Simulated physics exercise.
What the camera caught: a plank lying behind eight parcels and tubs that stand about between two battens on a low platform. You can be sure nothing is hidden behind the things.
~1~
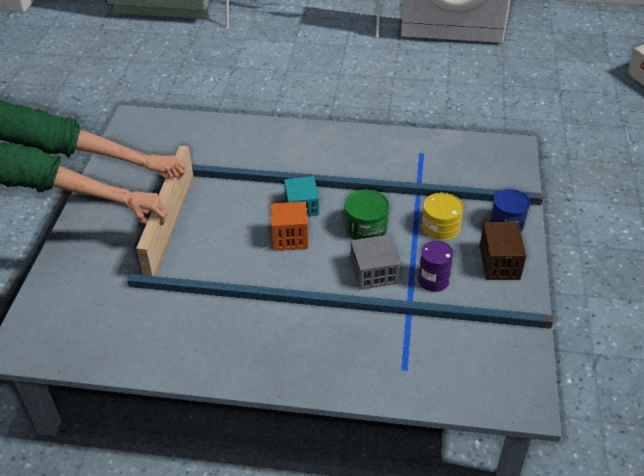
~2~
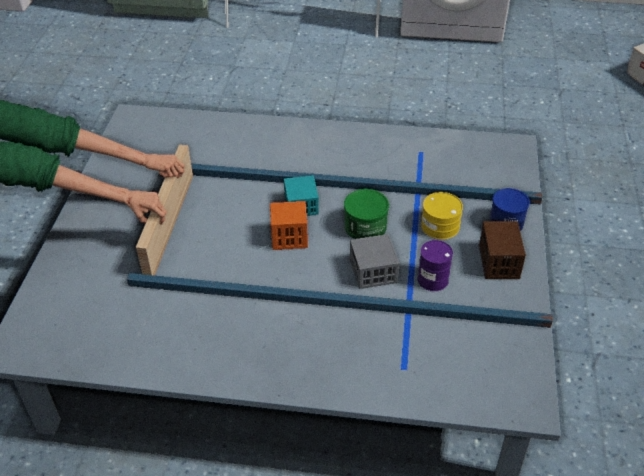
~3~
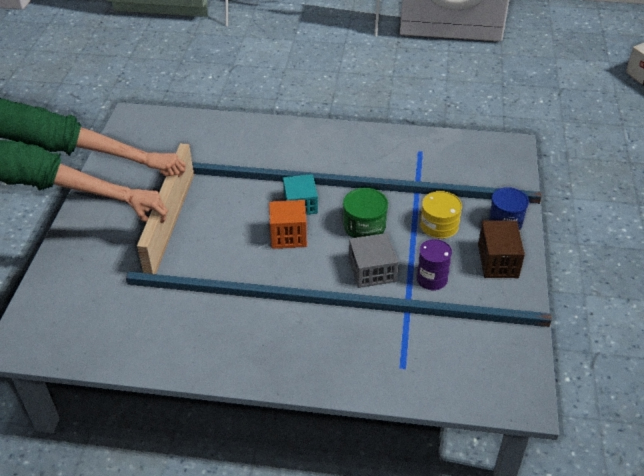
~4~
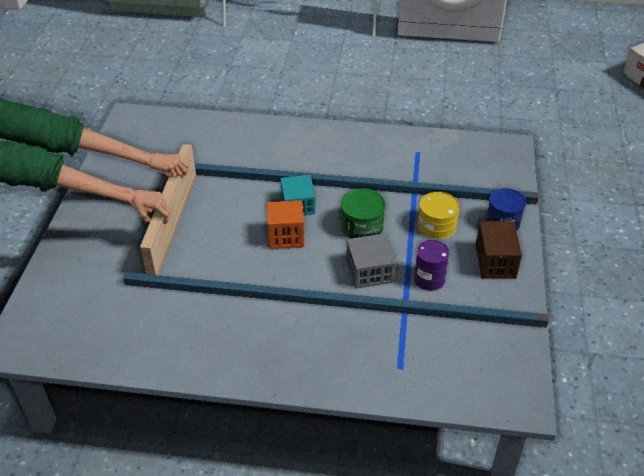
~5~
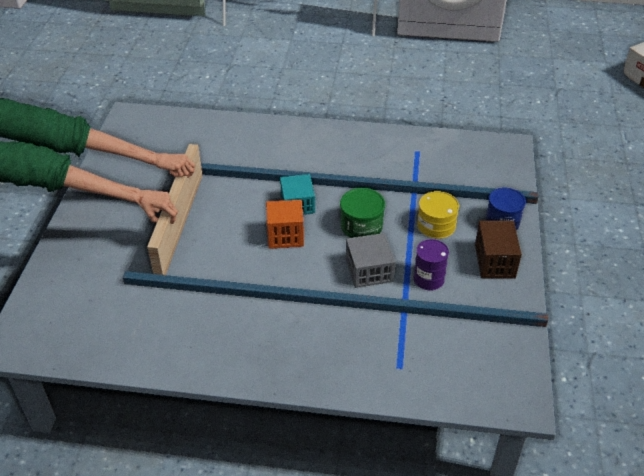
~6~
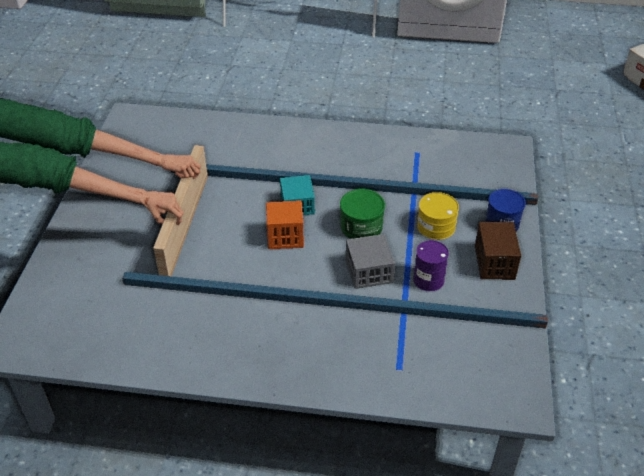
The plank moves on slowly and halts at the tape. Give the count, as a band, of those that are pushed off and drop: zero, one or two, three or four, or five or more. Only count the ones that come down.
Those that drop number zero.
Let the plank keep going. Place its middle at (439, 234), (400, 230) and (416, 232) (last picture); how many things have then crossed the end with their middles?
First 1, next 0, last 1.
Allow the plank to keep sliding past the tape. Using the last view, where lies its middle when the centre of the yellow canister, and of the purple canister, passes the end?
The middle sits near (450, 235) for the first and near (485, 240) for the other.
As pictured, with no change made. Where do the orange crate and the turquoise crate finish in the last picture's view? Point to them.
They end up close to (428, 241) and (428, 210).
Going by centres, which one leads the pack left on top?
That's the blue pail.
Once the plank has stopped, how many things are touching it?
It ends up touching 3.
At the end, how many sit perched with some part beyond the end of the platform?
That would be 1.
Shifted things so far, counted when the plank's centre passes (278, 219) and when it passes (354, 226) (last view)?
Note: First position 2; second position 5.
A little later, none off yet; blue pail at rest near (505, 212); brown crate at rest near (497, 251); yellow canister at rest near (438, 216).
When it is over, the number that fall off is zero.
